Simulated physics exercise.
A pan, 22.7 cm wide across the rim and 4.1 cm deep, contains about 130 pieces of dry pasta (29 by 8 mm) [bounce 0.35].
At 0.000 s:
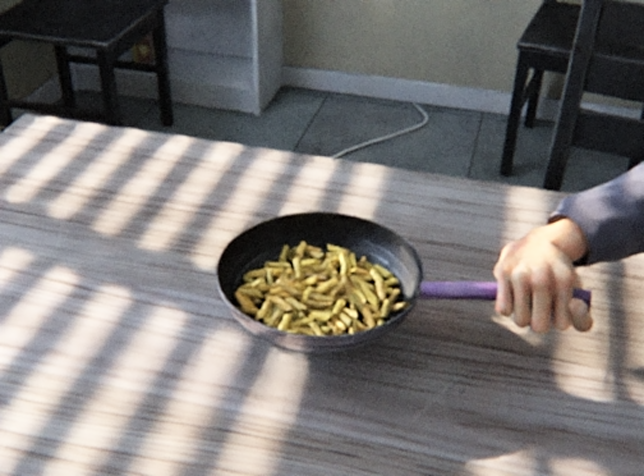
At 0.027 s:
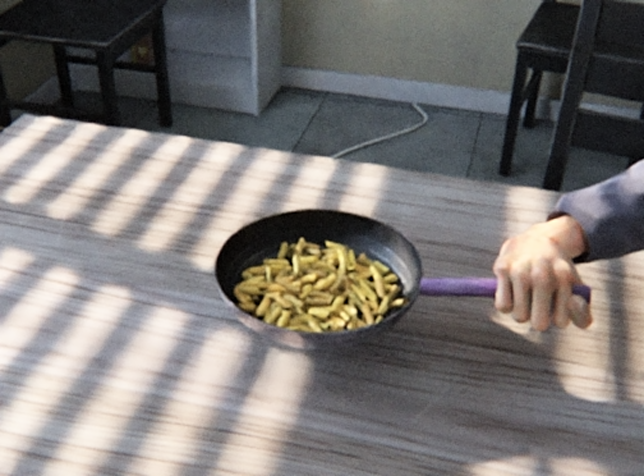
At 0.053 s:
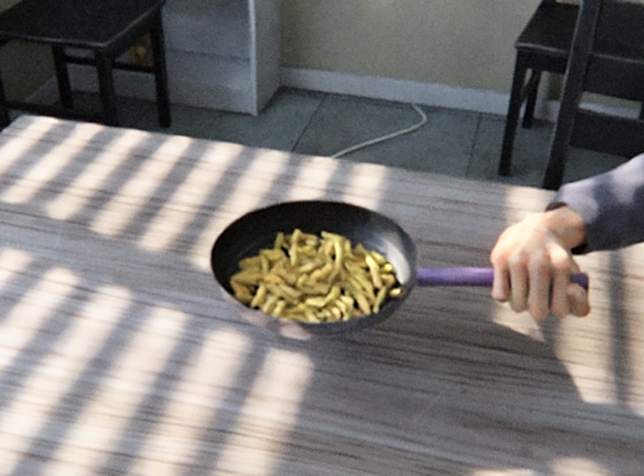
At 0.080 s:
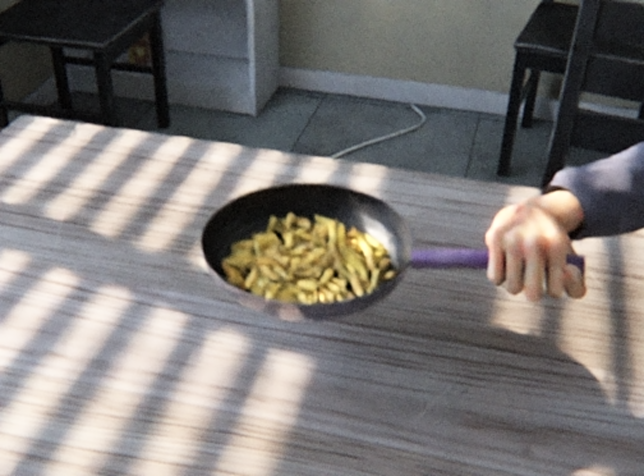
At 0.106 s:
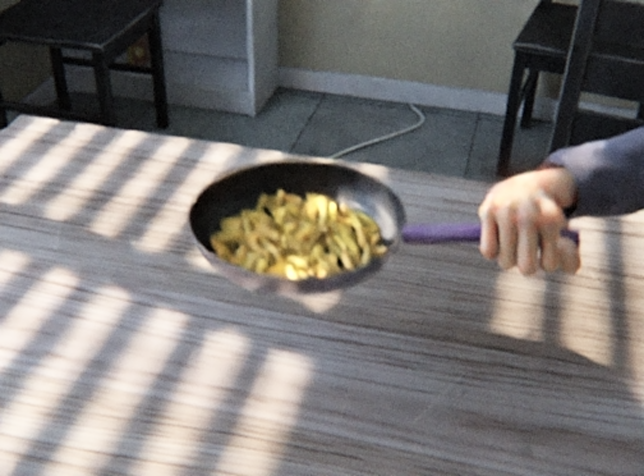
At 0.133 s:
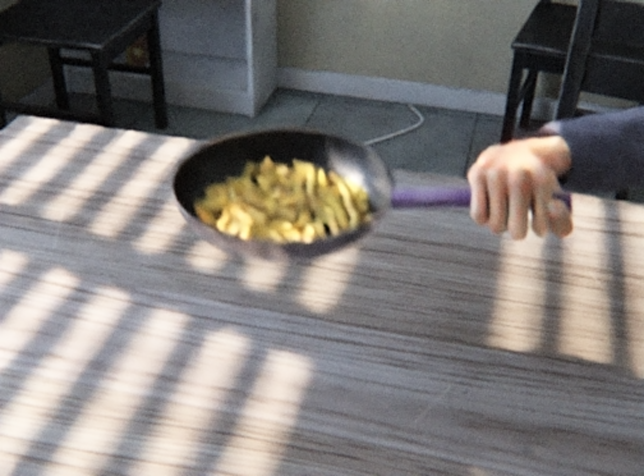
A dark frying pan of yellow-green dry pasta sits over a wood-grain table striped with slanting sunlight and shadow, seen from above at an angle in a tiled room. A hand in a dark bluish sleeve grips its purple handle at right, with black chairs, a pale cabinet and a white cord behind. The hand lifts the pan, slowly then faster, up and slightly left, the pasta shifting inside, while the camera stays still.
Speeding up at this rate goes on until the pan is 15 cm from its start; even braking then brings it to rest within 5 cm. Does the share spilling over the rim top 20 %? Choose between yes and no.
I choose yes.
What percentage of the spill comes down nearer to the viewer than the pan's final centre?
Share: Near 50 %.
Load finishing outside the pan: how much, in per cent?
Result: Near 100 per cent.
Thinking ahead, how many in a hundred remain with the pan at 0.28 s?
Roughly 0 %.
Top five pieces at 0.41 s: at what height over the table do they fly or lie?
I'd say some 34 cm.
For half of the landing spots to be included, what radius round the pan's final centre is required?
Distance: Around 28 centimetres.
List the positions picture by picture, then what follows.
Pan at (319, 340); tilt 0 degrees; moved 0.0 cm; top of the load at (284, 255), in the first frame.
Pan at (317, 337); tilt 0 degrees; moved 0.5 cm; top of the load at (283, 252), in the second frame.
Pan at (314, 327); tilt 0 degrees; moved 1.8 cm; top of the load at (279, 243), in the third frame.
Pan at (307, 308); tilt 0 degrees; moved 4.1 cm; top of the load at (272, 227), in the fourth frame.
Pan at (297, 282); tilt 0 degrees; moved 7.3 cm; top of the load at (295, 204), in the fifth frame.
Pan at (284, 246); tilt 0 degrees; moved 11.4 cm; top of the load at (282, 173). Its speed is now 1.73 m/s, in the sixth frame.
After 0.28 s, in the air 100 %; middle of the pieces not yet landed near (181, 28).
After 0.41 s, in the air 100 %; middle of the pieces not yet landed near (96, 33).
Then, at 0.52 s, in the air 100 %; middle of the pieces not yet landed near (51, 150).
After 0.63 s, fallen left of where it stops 100 %; middle of the pieces not yet landed near (163, 167).
In the end, at 2.2 s, fallen left of where it stops 100 %.
